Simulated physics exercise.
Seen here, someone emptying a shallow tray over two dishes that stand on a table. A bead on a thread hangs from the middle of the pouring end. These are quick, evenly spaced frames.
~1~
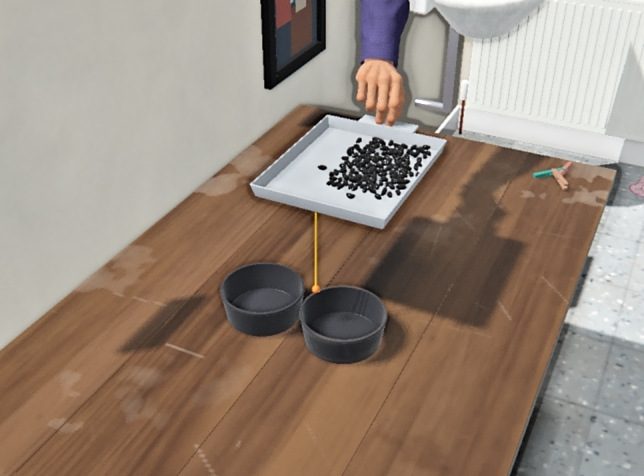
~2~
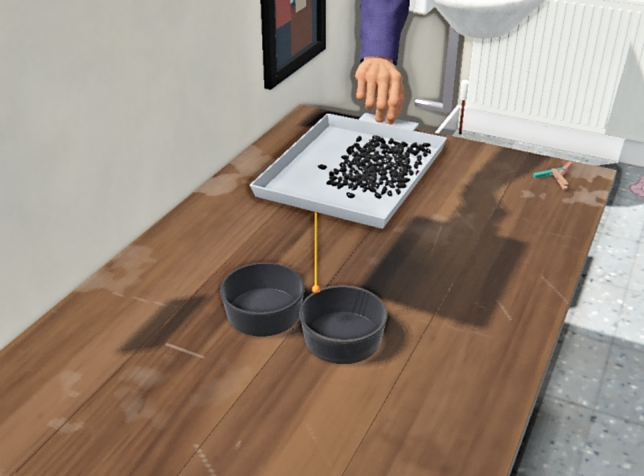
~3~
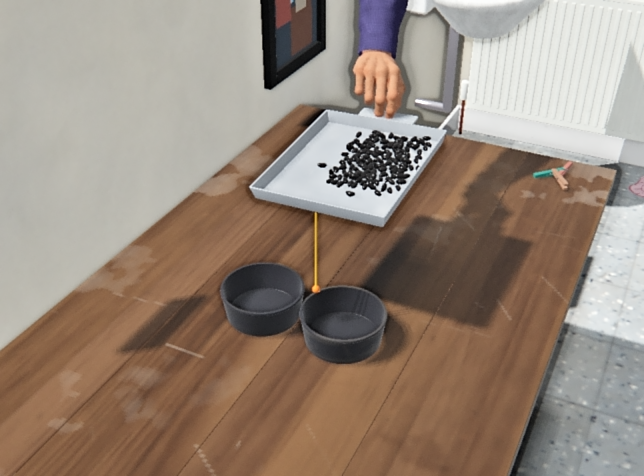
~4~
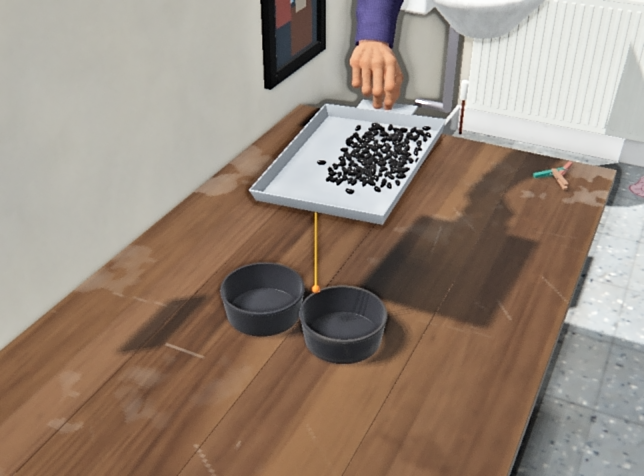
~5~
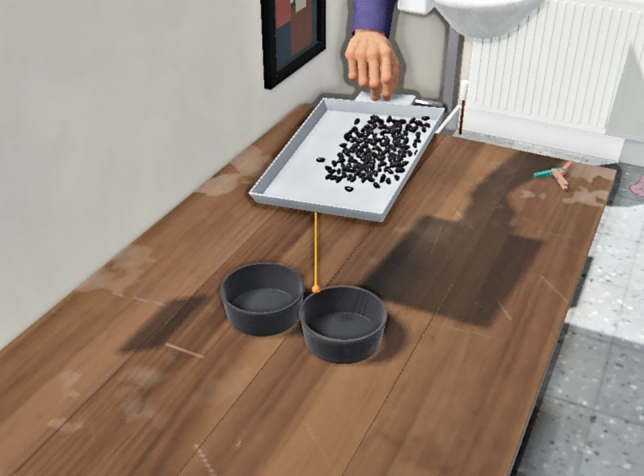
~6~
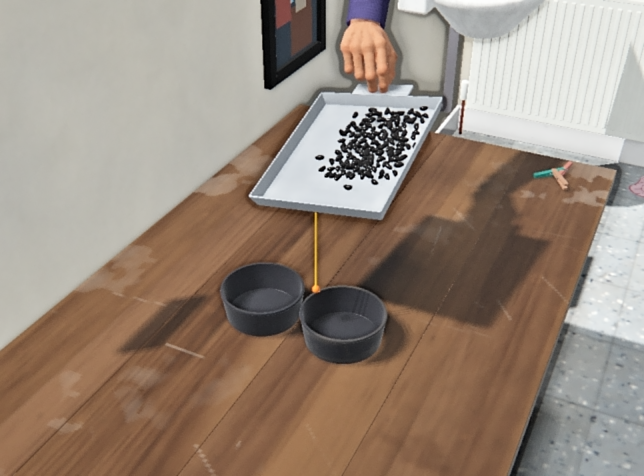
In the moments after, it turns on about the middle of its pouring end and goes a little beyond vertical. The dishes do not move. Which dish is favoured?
The left-hand one ends fuller.
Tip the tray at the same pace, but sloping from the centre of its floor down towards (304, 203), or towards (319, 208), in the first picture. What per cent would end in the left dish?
About 60 and 20 per cent.
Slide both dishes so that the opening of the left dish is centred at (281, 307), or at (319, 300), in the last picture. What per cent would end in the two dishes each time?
About 40 and 10 per cent.
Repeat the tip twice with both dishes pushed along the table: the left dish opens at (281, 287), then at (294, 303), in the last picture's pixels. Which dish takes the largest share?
In turn: The dish on the left; the left one.
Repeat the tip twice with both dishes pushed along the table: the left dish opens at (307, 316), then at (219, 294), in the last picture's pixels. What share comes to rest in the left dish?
Near 10 % and 30 %.
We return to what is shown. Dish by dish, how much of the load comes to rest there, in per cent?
The left dish has 90 per cent, the right dish has 0.
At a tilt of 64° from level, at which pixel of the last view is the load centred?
Around (278, 201).
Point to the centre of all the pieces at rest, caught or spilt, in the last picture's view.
Roughly at (262, 304).
Just after the last frame, tray tipped steeply; the larger part on the tray; just a few in the left dish; just a few outside both; roughly a quarter in the air.
A moment on, tray tipped past a quarter turn; roughly a quarter on the tray; roughly half in the left dish; about a tenth outside both; roughly a quarter in the air.
Further on, tray tipped past a quarter turn; almost all in the left dish; about a tenth outside both.
When it is over, tray tipped past a quarter turn; not one in the right dish; almost all in the left dish; about a tenth outside both.
